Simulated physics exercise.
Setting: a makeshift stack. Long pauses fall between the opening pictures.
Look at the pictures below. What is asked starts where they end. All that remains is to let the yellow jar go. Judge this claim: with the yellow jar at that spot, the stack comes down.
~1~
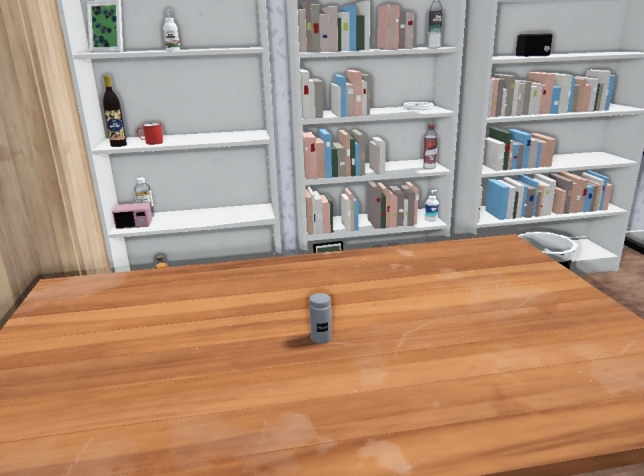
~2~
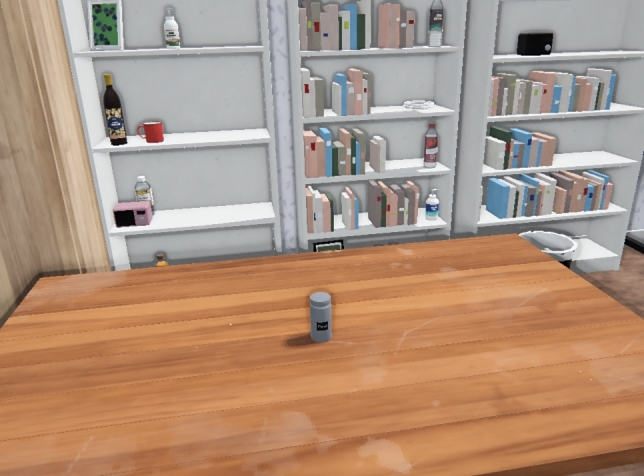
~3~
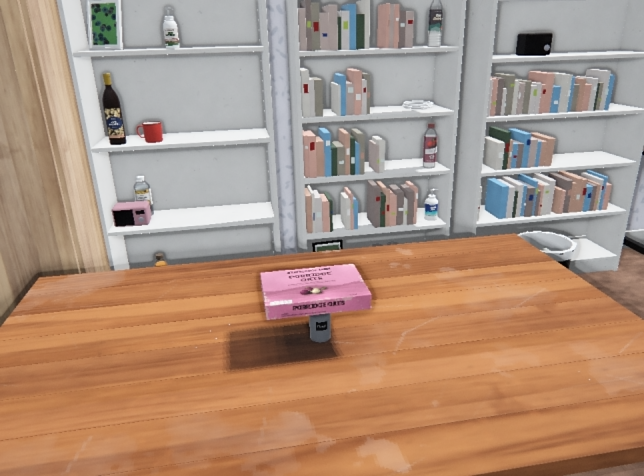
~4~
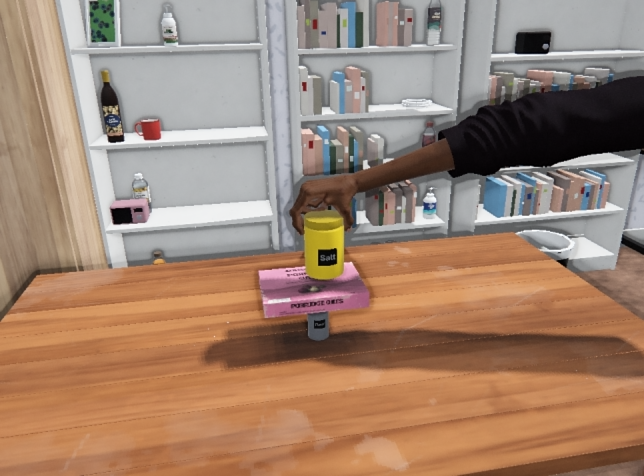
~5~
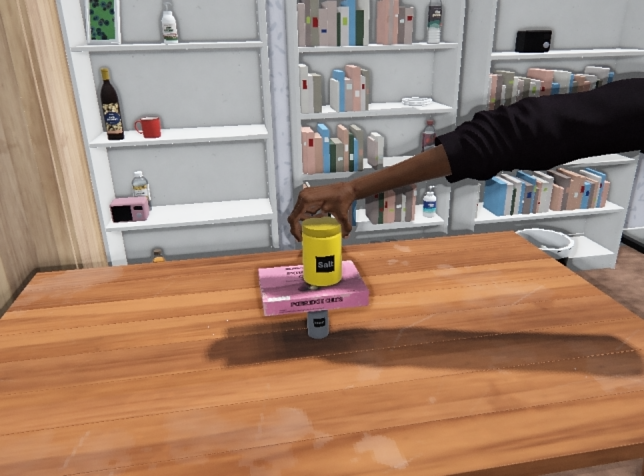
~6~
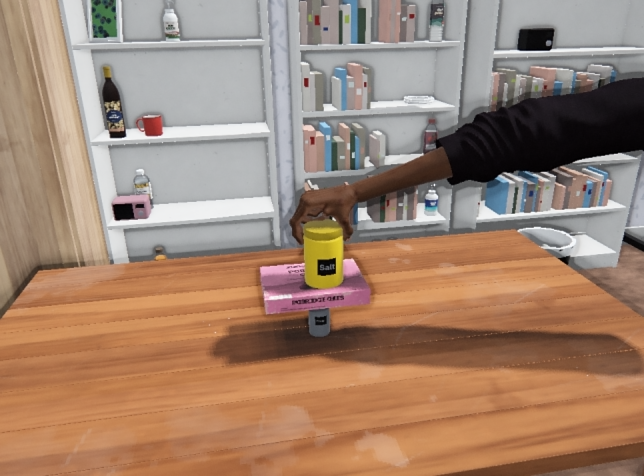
No fall.
Then, 0.30 s on from there, no change.
Then, 1.00 s on from there, yellow jar resting near (324, 254).
In the end, all 3 unmoved. At the end, from the last picture's camera, yellow jar near (324, 254). The stack stays up.
